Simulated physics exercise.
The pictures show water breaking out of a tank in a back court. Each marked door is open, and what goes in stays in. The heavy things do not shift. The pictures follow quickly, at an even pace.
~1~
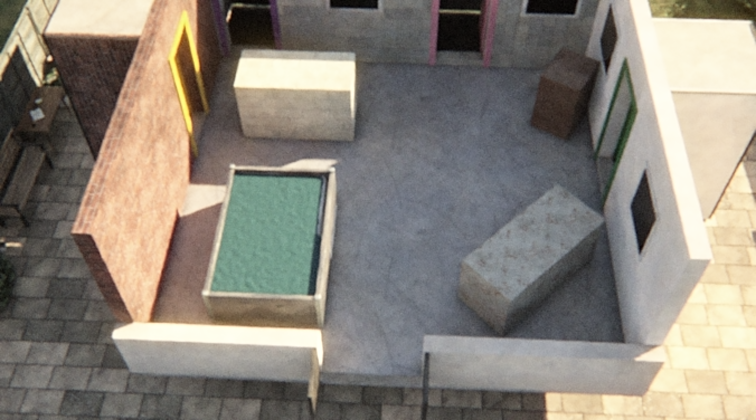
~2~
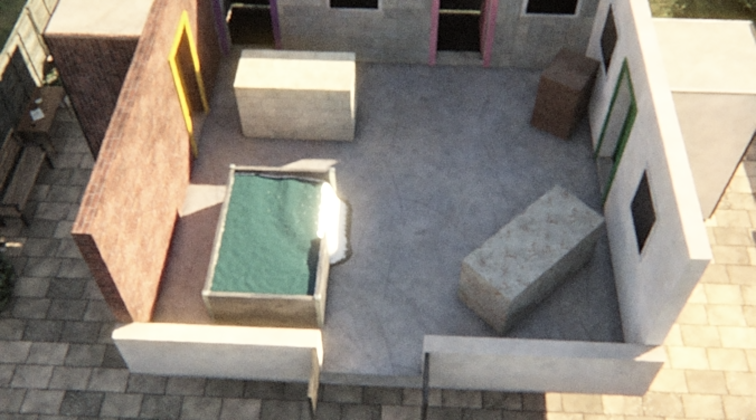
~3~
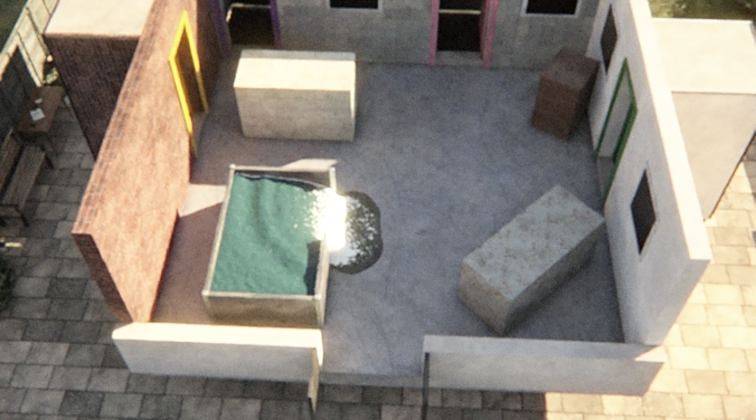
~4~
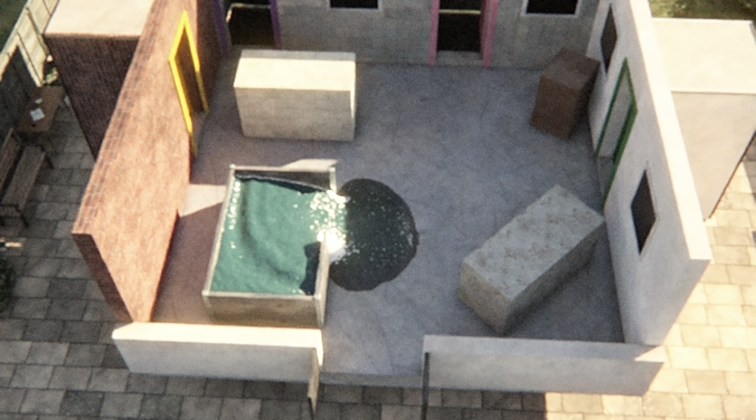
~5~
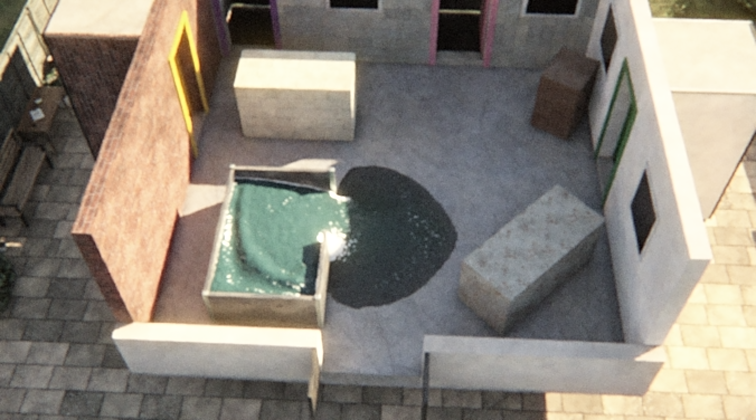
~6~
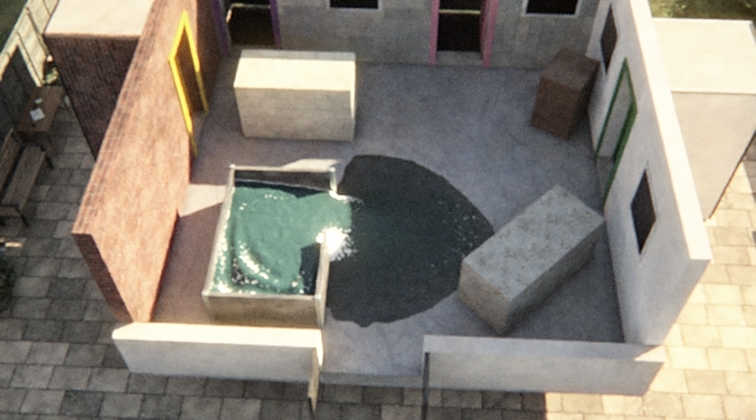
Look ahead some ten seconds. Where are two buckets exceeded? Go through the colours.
The green door takes more than that; the yellow door stays under that; the pink door stays under that; the purple door stays under that.
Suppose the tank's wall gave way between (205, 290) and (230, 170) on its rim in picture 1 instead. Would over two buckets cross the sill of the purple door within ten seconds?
The purple one floods.
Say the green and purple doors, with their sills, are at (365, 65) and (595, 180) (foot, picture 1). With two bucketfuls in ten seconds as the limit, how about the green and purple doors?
One by one: Green lets less in, purple is over.
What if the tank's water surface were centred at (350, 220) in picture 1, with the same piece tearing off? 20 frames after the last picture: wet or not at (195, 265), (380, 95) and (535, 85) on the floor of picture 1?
In turn: Not flooded, no water, wet.
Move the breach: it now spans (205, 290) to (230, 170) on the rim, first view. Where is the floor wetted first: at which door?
The yellow one.
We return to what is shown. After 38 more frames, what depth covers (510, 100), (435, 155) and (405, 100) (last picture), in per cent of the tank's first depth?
About 14, 2 and 6 per cent.
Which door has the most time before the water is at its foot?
That is the one in yellow.
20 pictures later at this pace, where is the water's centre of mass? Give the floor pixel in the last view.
Near (416, 217).
A moment on, water covers 30 % of the floor; the green door not reached, the yellow door not reached, the pink door not reached, the purple door not reached.
Next, water covers 45 % of the floor; the green door over two buckets in, the yellow door not reached, the pink door not reached, the purple door not reached.
Then, water covers 55 % of the floor; the green door far over two buckets in, the yellow door not reached, the pink door wet at the sill, nothing in, the purple door not reached.
Later, water covers 60 % of the floor; the green door far over two buckets in, the yellow door not reached, the pink door under two buckets in, the purple door not reached.
In the end, water covers 80 % of the floor; the green door far over two buckets in, the yellow door wet at the sill, nothing in, the pink door under two buckets in, the purple door wet at the sill, nothing in.
